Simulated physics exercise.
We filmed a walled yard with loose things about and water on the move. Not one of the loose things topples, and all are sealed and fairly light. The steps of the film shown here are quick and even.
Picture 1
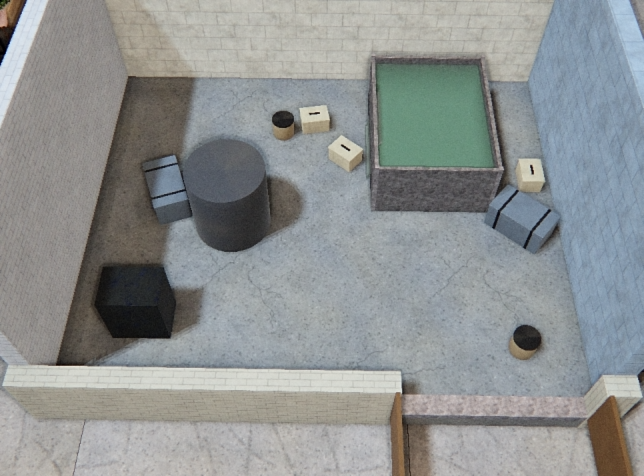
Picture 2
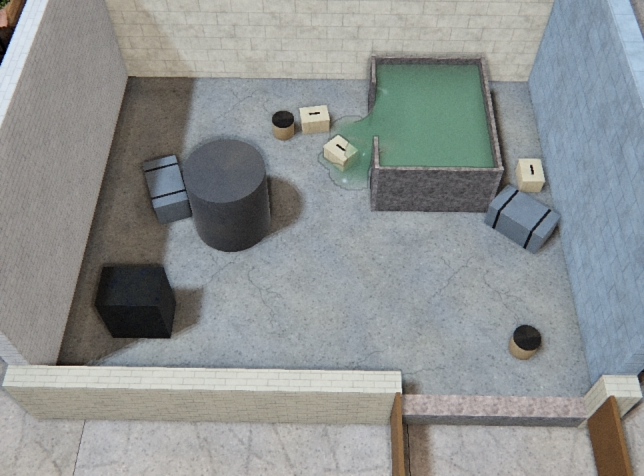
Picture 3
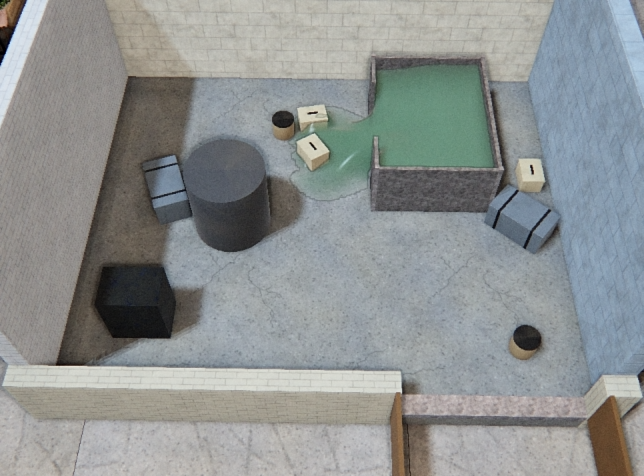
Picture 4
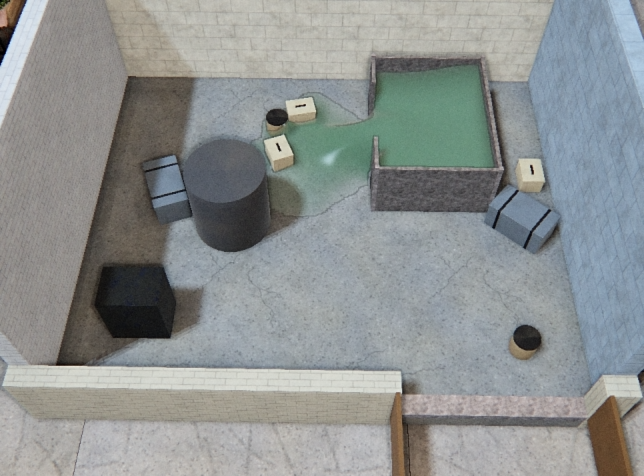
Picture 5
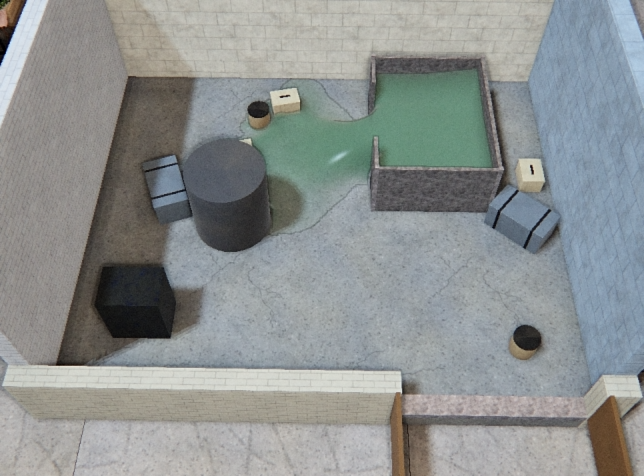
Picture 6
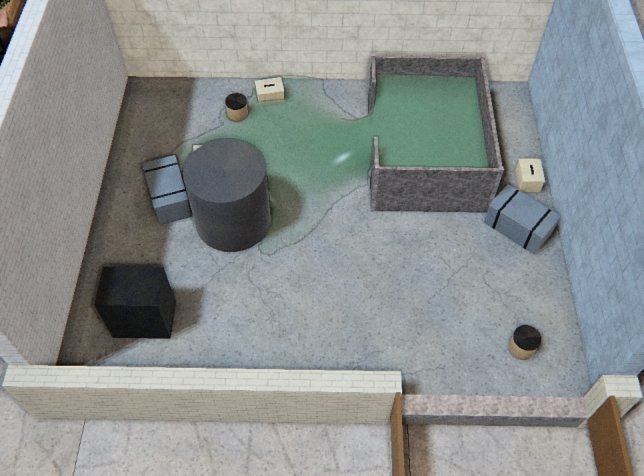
A stone-walled pool of green water opened on its left side and water spread across the yard floor, carrying one cream box, then another and a small barrel leftward, until one box went out of view behind the grey cylinder.
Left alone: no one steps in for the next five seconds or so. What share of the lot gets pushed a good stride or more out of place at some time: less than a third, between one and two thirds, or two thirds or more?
Between one and two thirds.
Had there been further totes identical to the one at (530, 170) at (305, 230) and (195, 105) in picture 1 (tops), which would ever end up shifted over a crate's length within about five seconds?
In turn: Never so far, shifted that much.
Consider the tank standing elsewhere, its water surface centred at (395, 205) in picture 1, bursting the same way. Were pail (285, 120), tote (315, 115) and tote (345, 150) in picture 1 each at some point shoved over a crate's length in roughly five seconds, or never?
Item one travelled far enough, item two travelled far enough, item three not displaced far.
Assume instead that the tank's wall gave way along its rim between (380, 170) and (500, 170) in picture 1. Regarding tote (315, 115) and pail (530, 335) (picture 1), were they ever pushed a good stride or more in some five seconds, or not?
Lab note, in listed order: Didn't get there; got there.
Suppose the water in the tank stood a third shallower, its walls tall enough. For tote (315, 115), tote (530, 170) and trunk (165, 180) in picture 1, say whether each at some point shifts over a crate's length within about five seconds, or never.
The first passed the mark, the next stayed below the mark, and the last passed the mark.
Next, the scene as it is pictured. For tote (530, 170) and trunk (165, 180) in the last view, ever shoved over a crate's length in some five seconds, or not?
Well, the first one remained nearby, while the second cleared the mark.
A moment on, 3 of 7 are well off their spots; 0 afloat.
Next, 4 of 7 are well off their spots; 3 afloat.
Later, 4 of 7 are well off their spots; 4 afloat.
In the end, 4 of 7 are well off their spots, and 4 have been at some point; 4 afloat.
